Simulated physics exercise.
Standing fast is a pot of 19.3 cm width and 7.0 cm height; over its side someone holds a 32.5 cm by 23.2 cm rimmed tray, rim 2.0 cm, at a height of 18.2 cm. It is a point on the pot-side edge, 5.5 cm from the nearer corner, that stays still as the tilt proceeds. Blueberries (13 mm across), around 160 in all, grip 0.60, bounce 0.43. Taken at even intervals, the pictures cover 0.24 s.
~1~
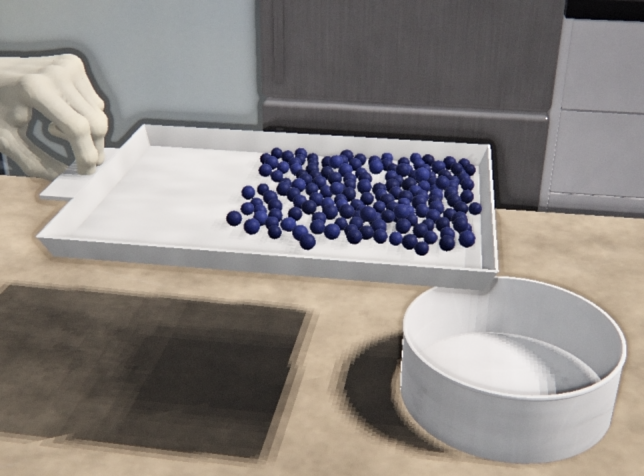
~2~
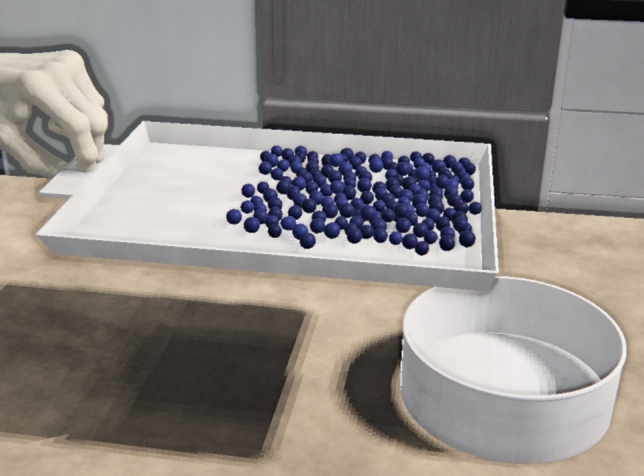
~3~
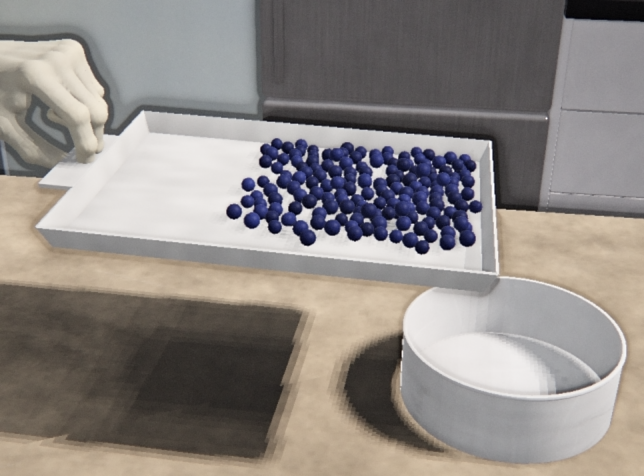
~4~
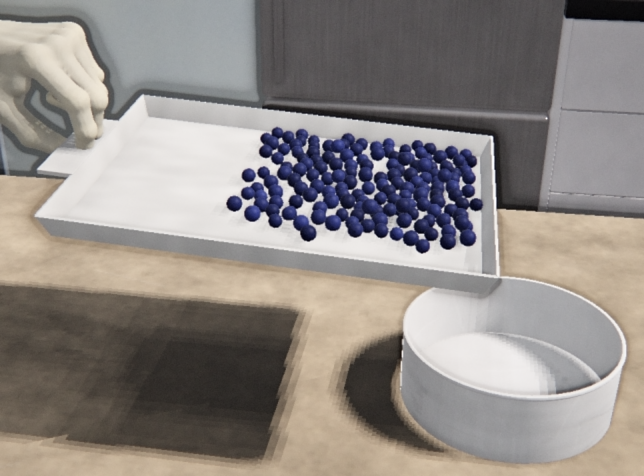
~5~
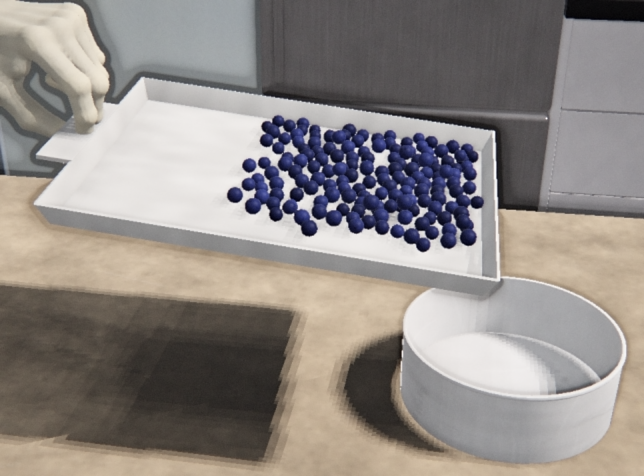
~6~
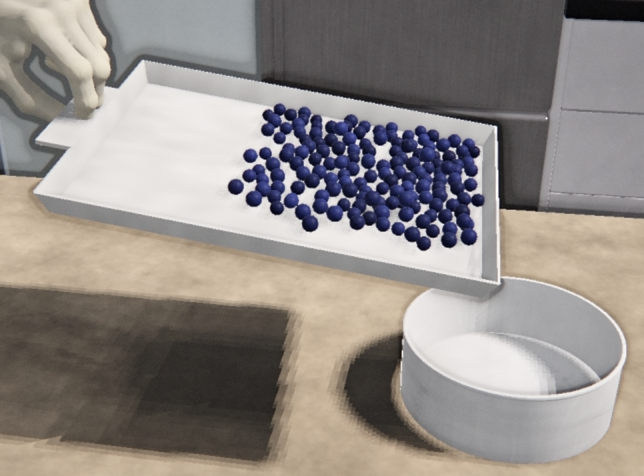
A hand held a white rimmed tray of small dark blue balls above a round white pot, then slowly raised the tray's left end, tilting it toward the right while the balls barely shifted.
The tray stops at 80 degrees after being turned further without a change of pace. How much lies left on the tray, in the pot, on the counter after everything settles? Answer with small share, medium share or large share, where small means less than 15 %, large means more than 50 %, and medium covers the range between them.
Tray - small share; pot - small share; counter - large share.
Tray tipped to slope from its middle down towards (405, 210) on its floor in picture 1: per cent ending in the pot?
Roughly 75 percent of them.
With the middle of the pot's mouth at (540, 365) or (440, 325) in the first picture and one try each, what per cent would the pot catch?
The shares would be near 50 and 0 per cent respectively.
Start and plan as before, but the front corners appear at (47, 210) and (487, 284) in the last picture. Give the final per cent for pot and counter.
Pot 0; counter 100.
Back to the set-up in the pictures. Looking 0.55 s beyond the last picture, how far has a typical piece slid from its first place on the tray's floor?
By then it sits near 6 cm from where it began.
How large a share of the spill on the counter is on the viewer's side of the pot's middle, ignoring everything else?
I'd put it at around 100 per cent.
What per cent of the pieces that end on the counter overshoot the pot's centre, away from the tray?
Some 60 per cent.
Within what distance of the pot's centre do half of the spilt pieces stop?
Roughly 18 centimetres.
Then, 0.55 s after the last picture, tilt 43 degrees; the tray holds 100 %, the pot 0 %.
Then, 0.93 s after the last picture, tilt 66 degrees; the tray holds 95 %, the pot 0 %.
Then, 1.39 s after the last picture, tilt 80 degrees; the tray holds 25 %, the pot 5 %.
In the end, tray 0 %, pot 5 %, counter 95 %.
